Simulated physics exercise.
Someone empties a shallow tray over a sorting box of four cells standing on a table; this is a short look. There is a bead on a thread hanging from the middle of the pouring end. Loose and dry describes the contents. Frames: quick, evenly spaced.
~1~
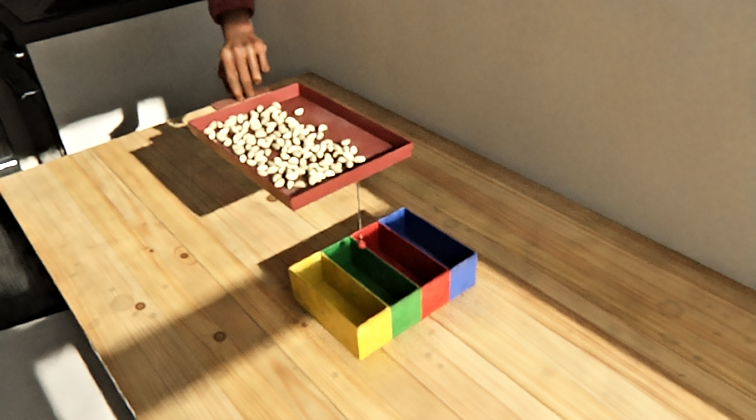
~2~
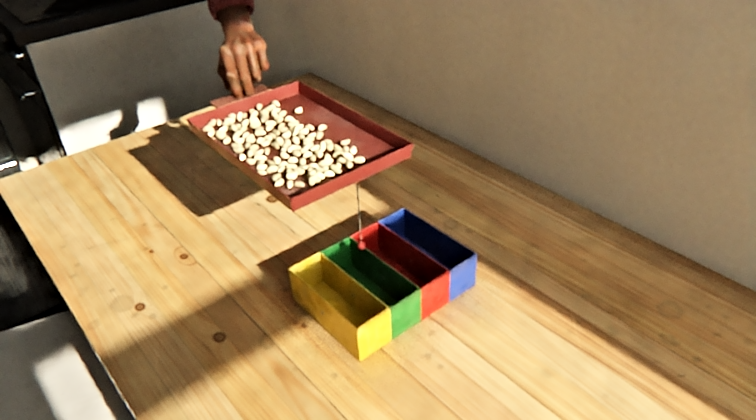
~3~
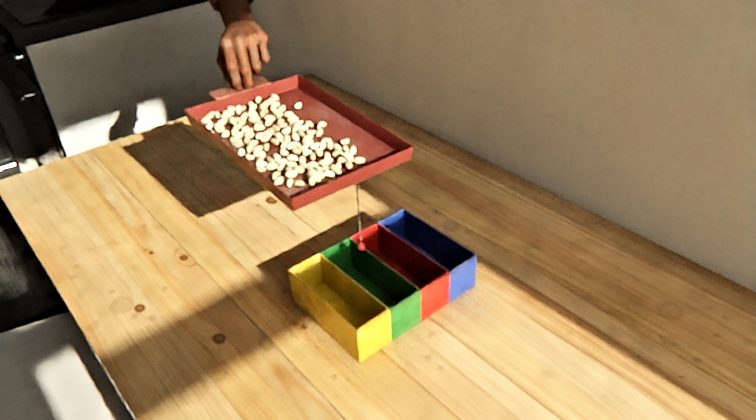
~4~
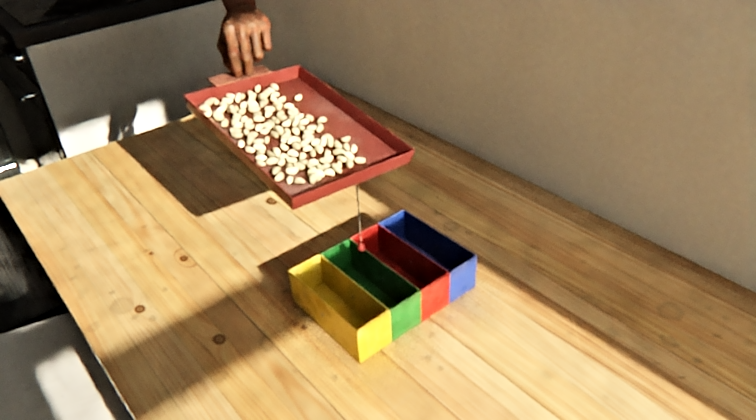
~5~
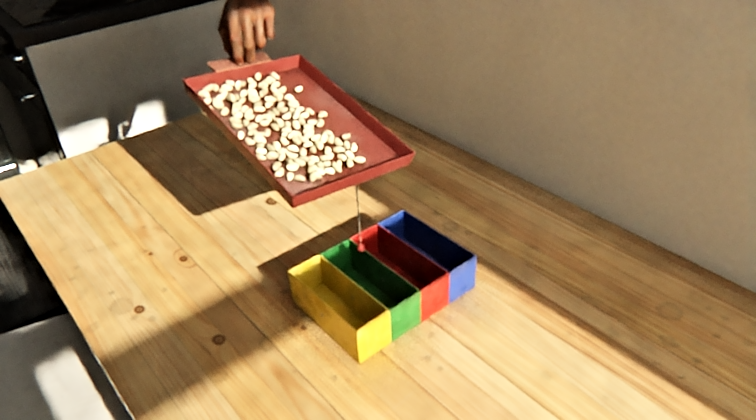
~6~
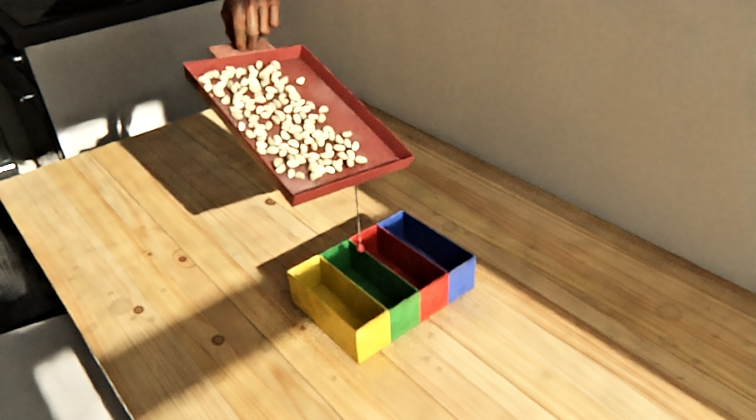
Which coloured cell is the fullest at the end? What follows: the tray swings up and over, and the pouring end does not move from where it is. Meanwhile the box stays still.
The blue one.
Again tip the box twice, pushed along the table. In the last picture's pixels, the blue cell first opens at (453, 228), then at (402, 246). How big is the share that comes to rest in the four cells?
Close to 100 in a hundred, then close to 60 in a hundred.
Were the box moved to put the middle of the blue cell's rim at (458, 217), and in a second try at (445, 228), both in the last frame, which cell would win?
Try one: Green; try two: The red cell.
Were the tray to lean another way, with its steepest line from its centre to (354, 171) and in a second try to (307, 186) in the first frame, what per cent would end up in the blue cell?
20 % and 0 %.
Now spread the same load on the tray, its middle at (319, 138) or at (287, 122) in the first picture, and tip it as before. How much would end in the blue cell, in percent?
Estimate: 50 % first, 60 % second.
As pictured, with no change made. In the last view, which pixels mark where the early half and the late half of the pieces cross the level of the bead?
Near (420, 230) and later near (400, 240).
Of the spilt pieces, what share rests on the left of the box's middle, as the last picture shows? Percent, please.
Close to 0 in a hundred.
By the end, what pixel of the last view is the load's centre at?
Once it all stops, the middle lies near (422, 273).
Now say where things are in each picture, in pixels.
The first frame shows corners of the pouring end at (291, 197) and (410, 142), level; middle of the load at (281, 143), white beans; bead on its thread at (362, 245); yellow cell at (374, 331); green cell at (406, 310); red cell at (435, 292); blue cell at (463, 274).
The second frame shows corners of the pouring end at (291, 197) and (410, 144), level; middle of the load at (280, 142).
The third frame shows corners of the pouring end at (292, 197) and (411, 146), tipped barely, lowest at the right corner; middle of the load at (280, 138).
The fourth frame shows corners of the pouring end at (293, 196) and (412, 149), tipped a little, lowest at the right corner; middle of the load at (280, 131).
The fifth frame shows corners of the pouring end at (294, 195) and (412, 152), tipped clearly, lowest at the right corner; middle of the load at (280, 124).
The sixth frame shows corners of the pouring end at (295, 194) and (412, 155), tipped clearly, lowest at the right corner; middle of the load at (281, 117); yellow cell at (373, 334); green cell at (404, 314); red cell at (434, 295); blue cell at (461, 277).
Soon after the last picture, tray tipped steeply; nearly all on the tray; a stray few falling or outside the box.
A little later, tray tipped past a quarter turn; about half on the tray; about a quarter in the blue cell; a small part in the red cell; a stray few in the green cell; about a quarter falling or outside the box.
Later still, tray tipped past a quarter turn; about half in the blue cell; about a quarter in the red cell; a small part in the green cell; a stray few in the yellow cell; a small part falling or outside the box.
At rest, tray tipped past a quarter turn; about half in the blue cell; about a quarter in the red cell; a small part in the green cell; a stray few in the yellow cell; a small part outside the box.
